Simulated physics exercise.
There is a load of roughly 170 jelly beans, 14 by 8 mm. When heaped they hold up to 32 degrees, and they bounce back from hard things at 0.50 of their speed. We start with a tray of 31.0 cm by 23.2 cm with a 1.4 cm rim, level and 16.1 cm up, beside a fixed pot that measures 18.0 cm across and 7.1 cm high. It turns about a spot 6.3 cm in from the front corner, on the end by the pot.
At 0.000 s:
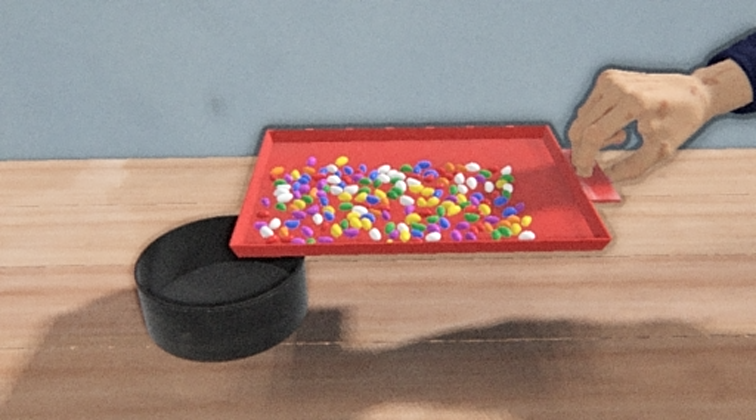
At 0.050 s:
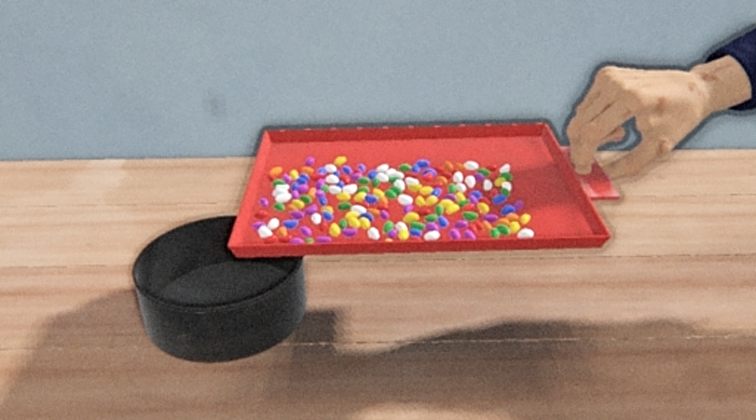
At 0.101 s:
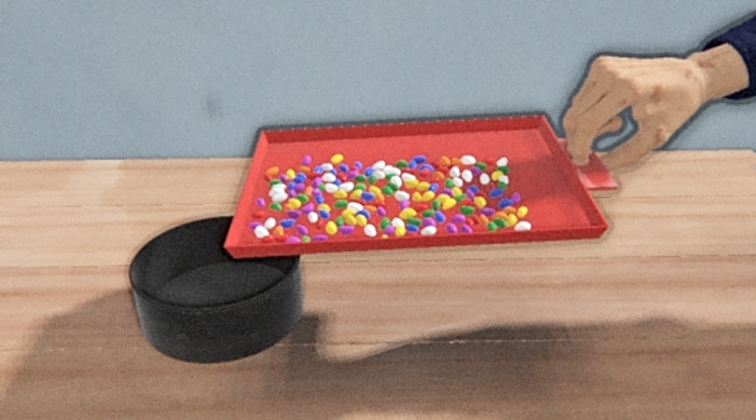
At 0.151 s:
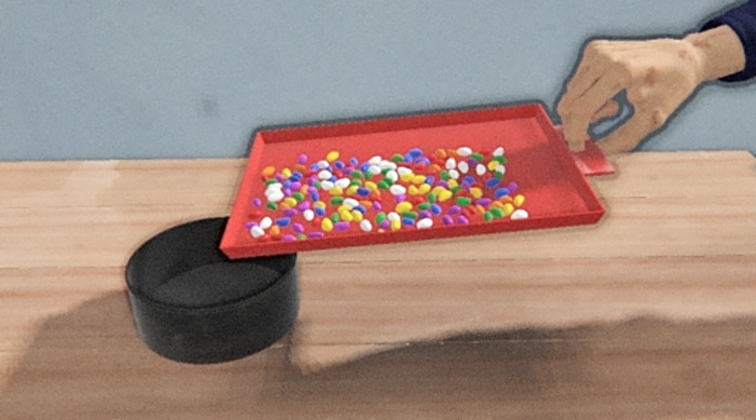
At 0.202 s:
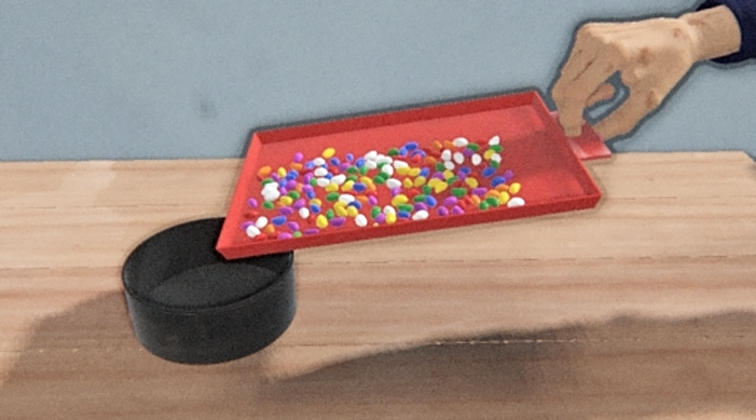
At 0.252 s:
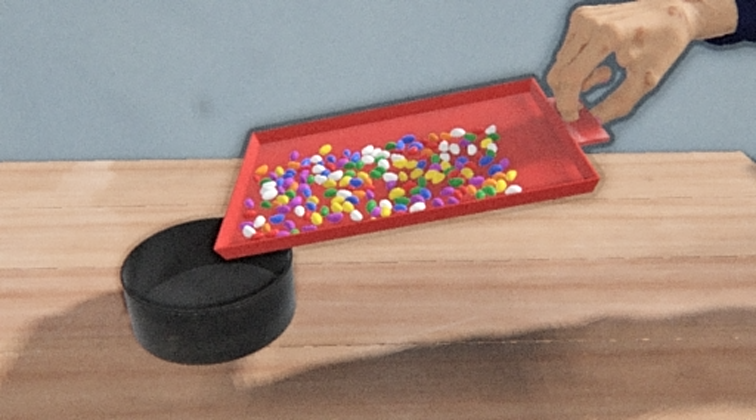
A red tray of colourful jelly beans slowly tilted as a hand raised its right end, while the left front corner dipped slightly over a round black pot on a wooden table.
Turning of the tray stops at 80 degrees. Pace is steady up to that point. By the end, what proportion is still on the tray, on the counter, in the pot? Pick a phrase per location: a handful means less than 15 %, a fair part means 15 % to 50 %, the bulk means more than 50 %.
Tray: A handful, counter: A fair part, pot: The bulk.
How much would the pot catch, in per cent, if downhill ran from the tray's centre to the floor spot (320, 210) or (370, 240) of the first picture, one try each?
I'd put it at roughly 15 per cent for the first tilt and roughly 0 per cent for the second.
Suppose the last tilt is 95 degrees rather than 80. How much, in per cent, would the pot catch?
Roughly 65 %.
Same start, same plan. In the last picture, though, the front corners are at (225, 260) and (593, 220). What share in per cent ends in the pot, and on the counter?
Pot: 0, counter: 100.
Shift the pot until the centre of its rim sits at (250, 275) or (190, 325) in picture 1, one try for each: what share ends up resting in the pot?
First try about 75 per cent, second try about 65 per cent.
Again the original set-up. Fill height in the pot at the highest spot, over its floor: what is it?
Some 1.0 cm up.
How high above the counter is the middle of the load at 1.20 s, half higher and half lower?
Roughly 16 cm.
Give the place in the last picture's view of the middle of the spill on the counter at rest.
Spill centre at rest: About (175, 400).
After 0.82 s, tilt 44 degrees; the tray holds 100 %, the pot 0 %.
Then, at 1.20 s, tilt 66 degrees; the tray holds 65 %, the pot 20 %.
Then, at 1.66 s, tilt 80 degrees; the tray holds 15 %, the pot 45 %.
In the end, at 3.1 s, tray 0 %, counter 35 %, pot 65 %.
